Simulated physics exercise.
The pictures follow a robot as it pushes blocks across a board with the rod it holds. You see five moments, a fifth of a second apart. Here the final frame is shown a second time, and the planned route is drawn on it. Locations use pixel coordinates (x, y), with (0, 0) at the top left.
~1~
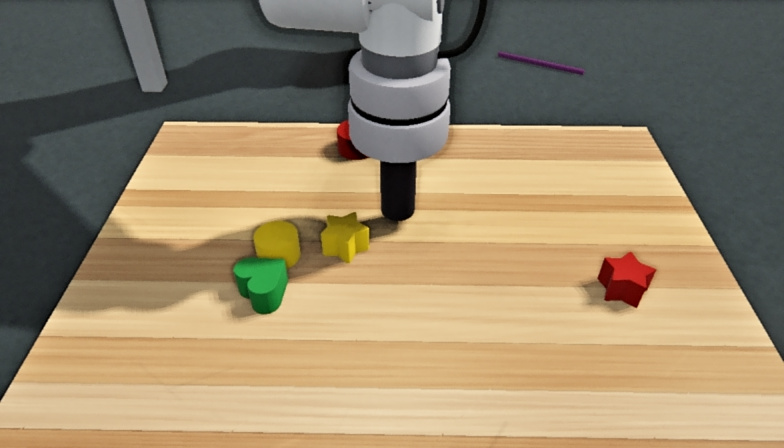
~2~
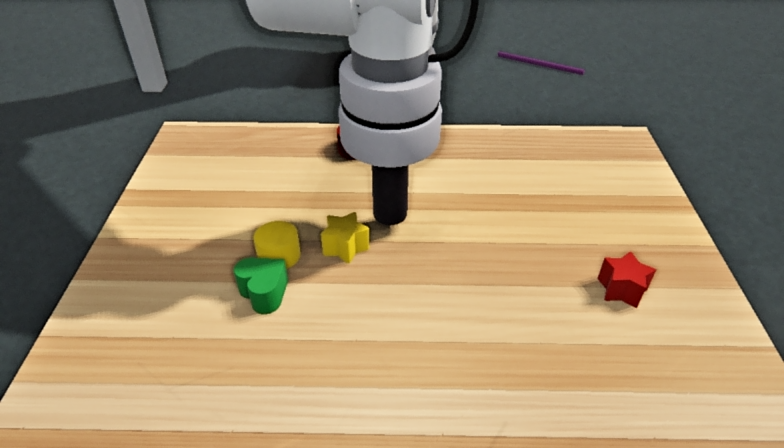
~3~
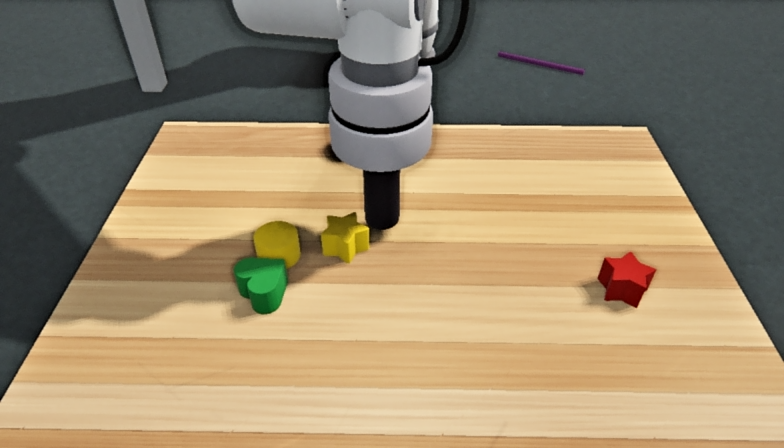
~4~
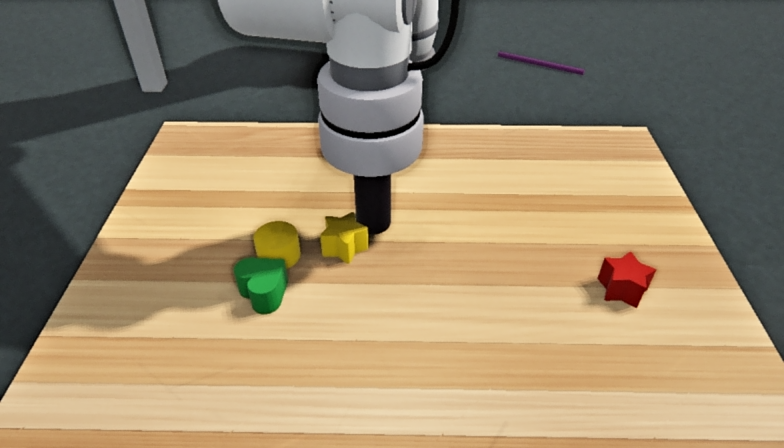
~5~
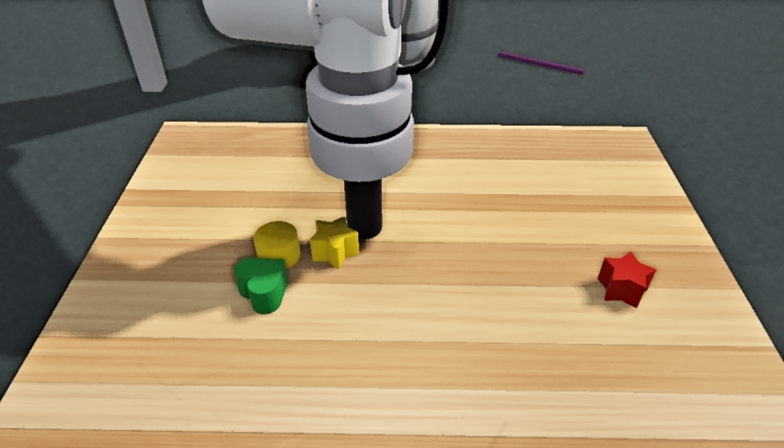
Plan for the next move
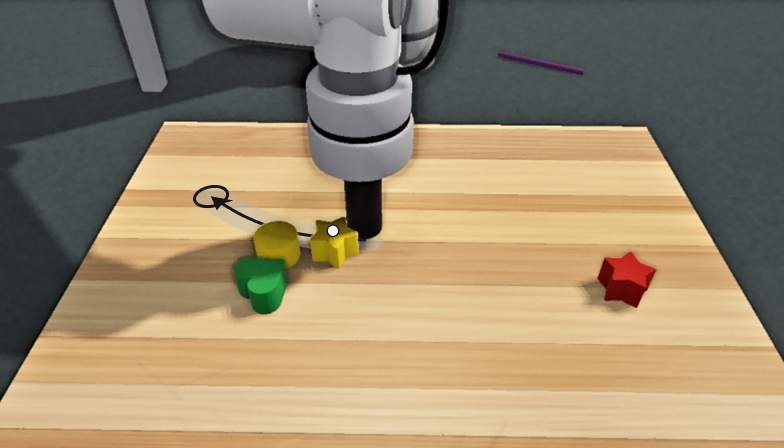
At first, a robot arm holds a black rod above and right of a yellow star, near a yellow block and a green heart on a wooden board. The rod moves left and slightly down to the star, then nudges it left toward the still yellow block, while a red star stays put.
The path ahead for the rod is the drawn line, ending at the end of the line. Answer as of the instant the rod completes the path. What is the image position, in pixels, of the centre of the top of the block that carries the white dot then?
By then it is at (262, 230).
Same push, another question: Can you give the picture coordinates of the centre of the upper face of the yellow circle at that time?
For the centre of its top, I'd go with (226, 250).
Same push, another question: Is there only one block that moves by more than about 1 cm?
No.
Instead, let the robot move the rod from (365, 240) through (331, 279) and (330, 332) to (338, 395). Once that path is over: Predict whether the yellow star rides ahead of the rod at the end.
I predict the rod has moved past it.
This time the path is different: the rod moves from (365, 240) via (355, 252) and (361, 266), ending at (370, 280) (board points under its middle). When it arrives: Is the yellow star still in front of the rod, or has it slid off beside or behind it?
In the end it is beside or behind the rod.
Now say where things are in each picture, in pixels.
Lower end of the rod at (398, 212), tops of blocks, green heart at (260, 272), yellow circle at (276, 234), yellow star at (344, 226), in the first frame.
Rod at (390, 216), blocks as before, in the second frame.
Rod at (382, 220), blocks as before, in the third frame.
Rod at (374, 224), blocks as before, in the fourth frame.
Rod at (365, 229), green heart at (260, 272), yellow circle at (276, 234), yellow star at (333, 231), in the fifth frame.
The drawn path runs from (365, 240) by way of (304, 235) and (251, 219) to (211, 196); the dot is on the yellow star.
What follows on the original path. One third of the way, rod at (302, 224); yellow circle at (240, 244); yellow star at (279, 234), turned 30° anticlockwise.
Two thirds of the way, rod at (247, 208); yellow circle at (226, 250); yellow star at (262, 230), turned 60° anticlockwise.
At the end, rod at (208, 186); green heart not moved; yellow circle at (226, 250); yellow star at (262, 230), turned 60° anticlockwise.
